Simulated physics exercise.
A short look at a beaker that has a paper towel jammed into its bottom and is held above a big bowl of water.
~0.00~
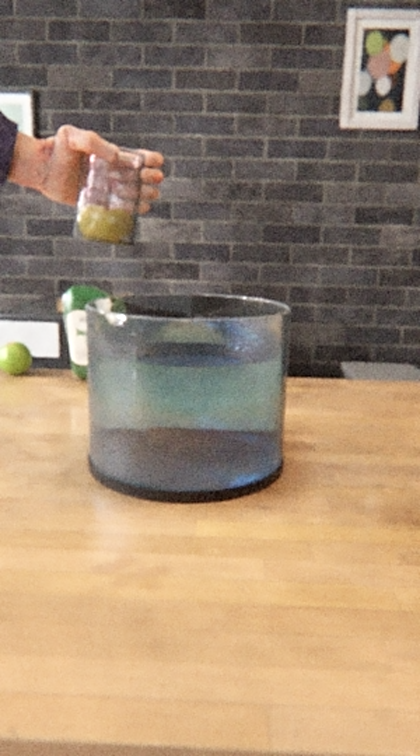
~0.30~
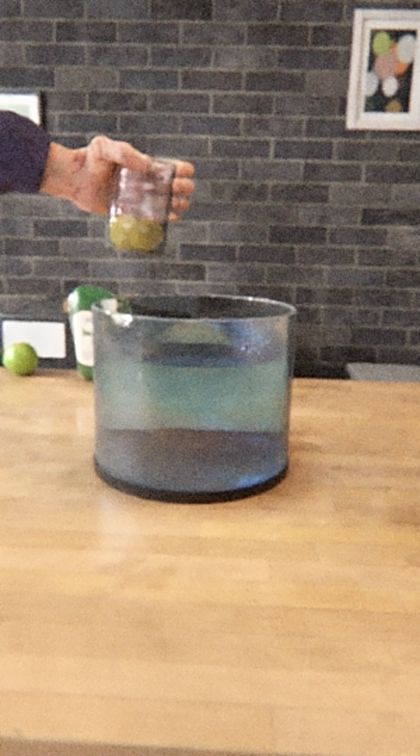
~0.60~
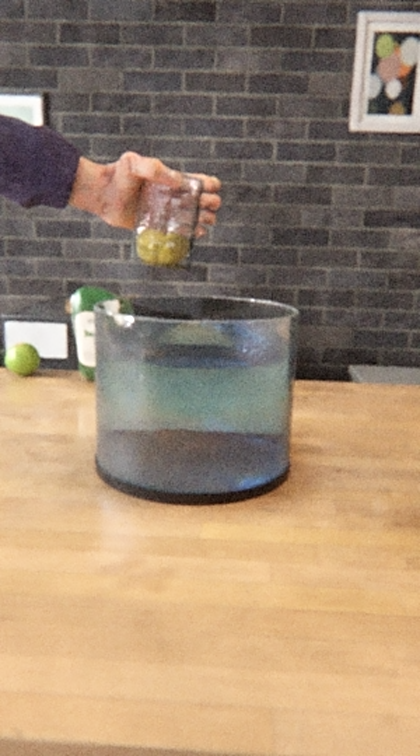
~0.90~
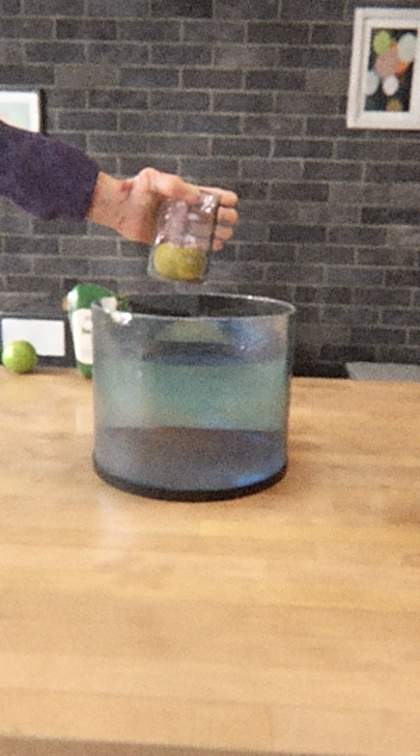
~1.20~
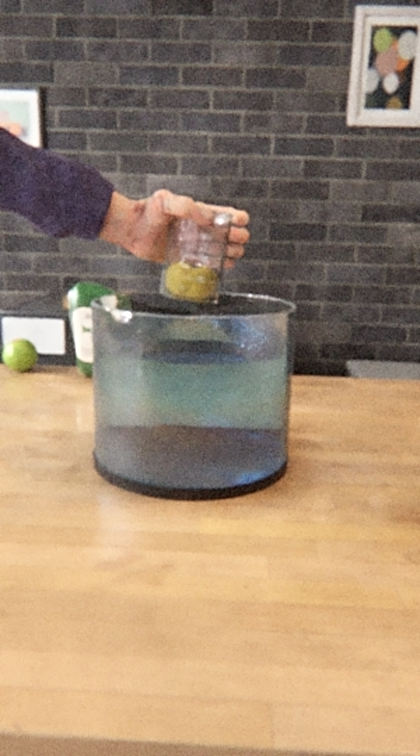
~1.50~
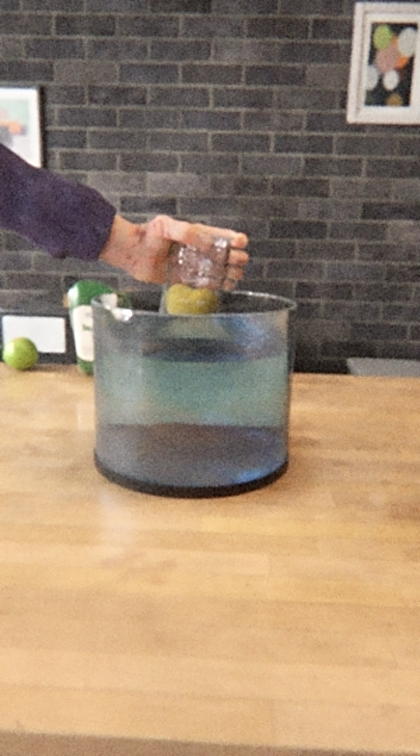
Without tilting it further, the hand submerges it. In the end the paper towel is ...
Wet through.
By 2.0 s, the beaker enters the water.
By 2.6 s, water pours in as the air escapes.
By 4.0 s, the beaker is under, flooded, and the paper towel is wet.
